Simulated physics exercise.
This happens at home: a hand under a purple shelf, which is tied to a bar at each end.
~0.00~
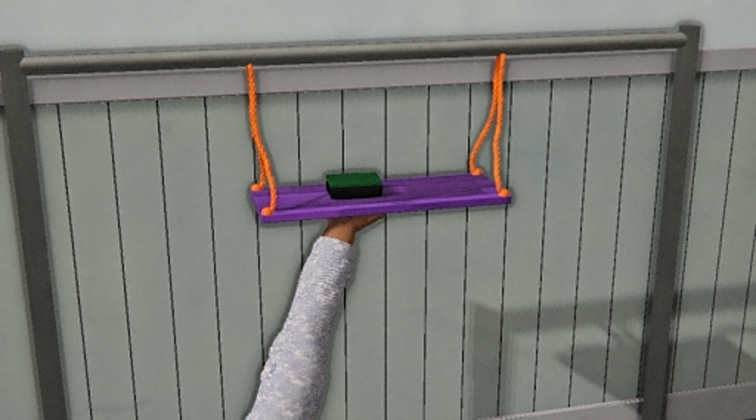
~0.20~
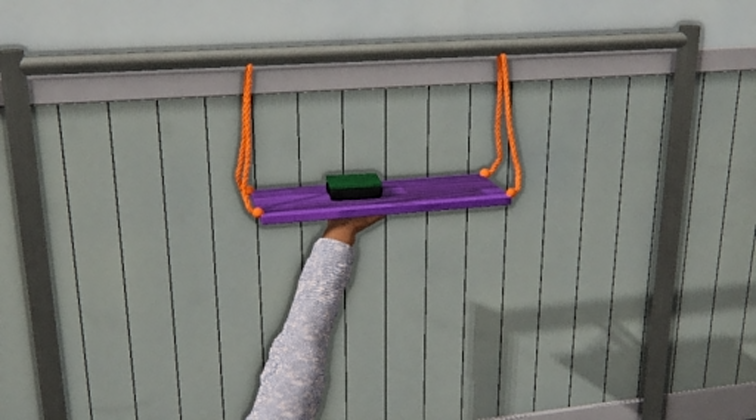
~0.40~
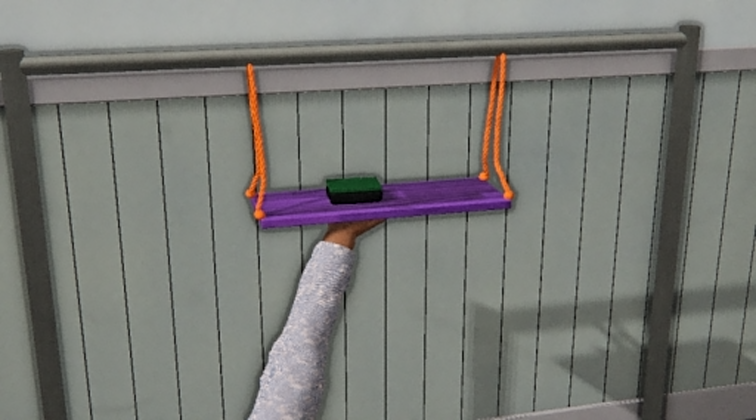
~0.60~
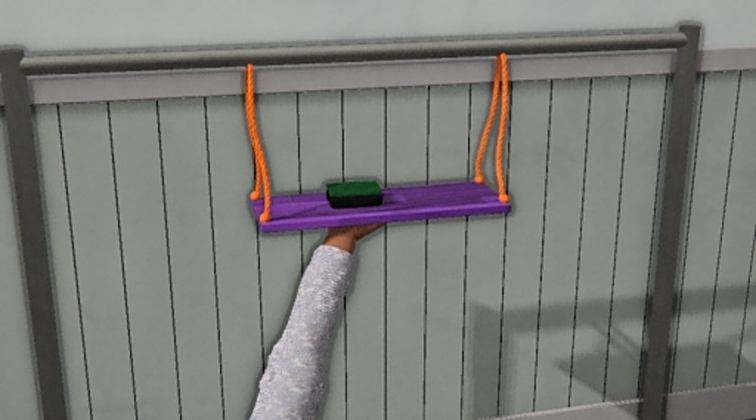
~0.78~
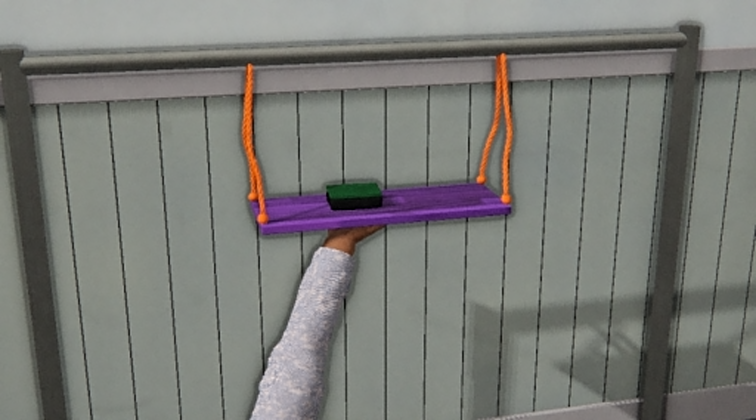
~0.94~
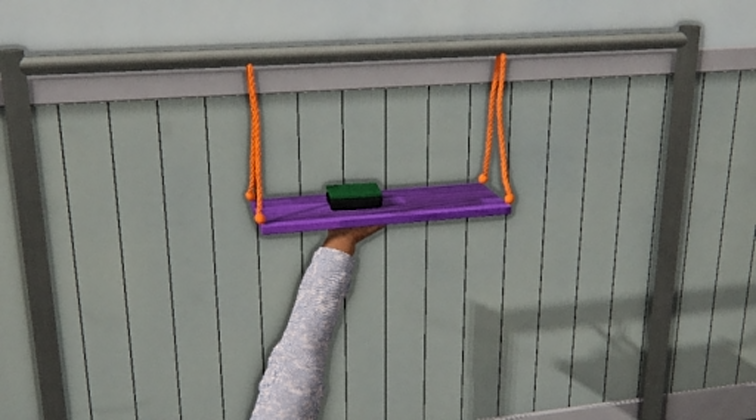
Purple shelf on orange cords lowering slightly with a green sponge on top, a hand underneath, the slack cords swaying and straightening.
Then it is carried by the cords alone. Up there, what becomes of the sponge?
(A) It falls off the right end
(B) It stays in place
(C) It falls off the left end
B, it stays in place.
After 1.34 s, board level; sponge on the board near (354, 199).
In the end, board level; sponge on the board near (354, 199). The sponge stays on the board.
